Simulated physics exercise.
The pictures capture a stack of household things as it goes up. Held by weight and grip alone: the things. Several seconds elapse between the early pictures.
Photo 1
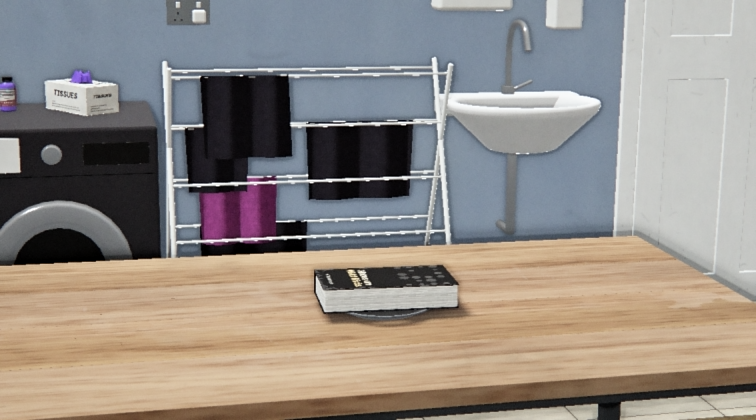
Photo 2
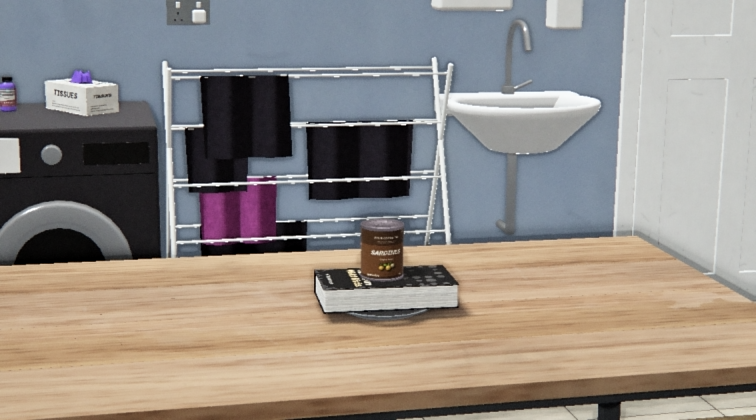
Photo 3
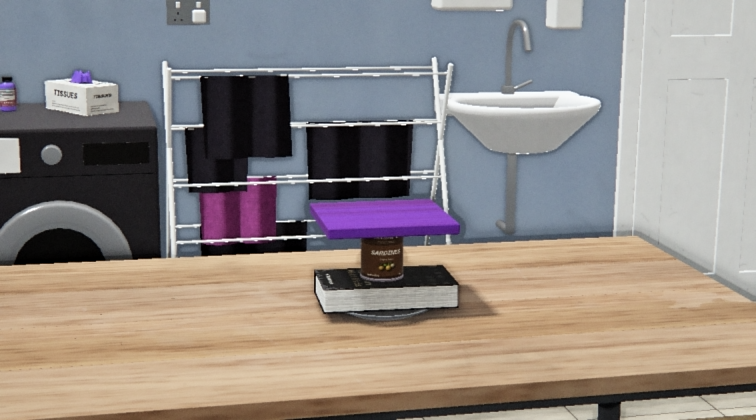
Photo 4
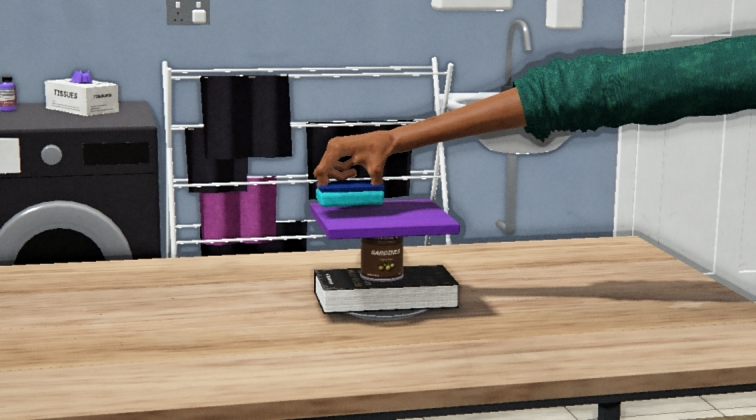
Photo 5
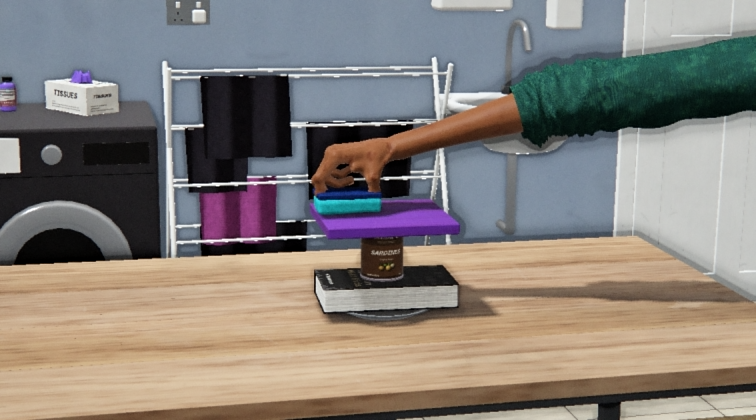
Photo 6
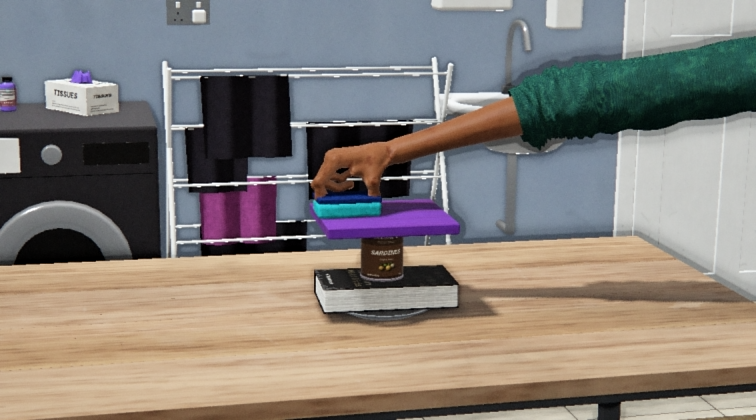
A hand lowers a turquoise sponge onto the purple slab above a brown pot and black book.
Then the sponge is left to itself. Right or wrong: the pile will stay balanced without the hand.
Right.
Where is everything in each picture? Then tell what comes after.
In the first picture, the last thing is not in view yet.
In the second picture, the last thing is not in view yet; black book (385, 288).
In the third picture, the last thing is not in view yet; brown pot (382, 250).
In the fourth picture, on its way; turquoise sponge (350, 193); black book (385, 288).
In the fifth picture, on its way; turquoise sponge (347, 200); brown pot (382, 250).
In the sixth picture, in place under the hand; turquoise sponge (347, 205); black book (385, 288).
Then, 0.20 s past the last view, nothing moves.
Then, 0.30 s past the last view, turquoise sponge resting near (347, 205).
Finally, all 5 still in place. Final places as the last picture's camera would see them, turquoise sponge near (347, 205). The pile keeps its balance.
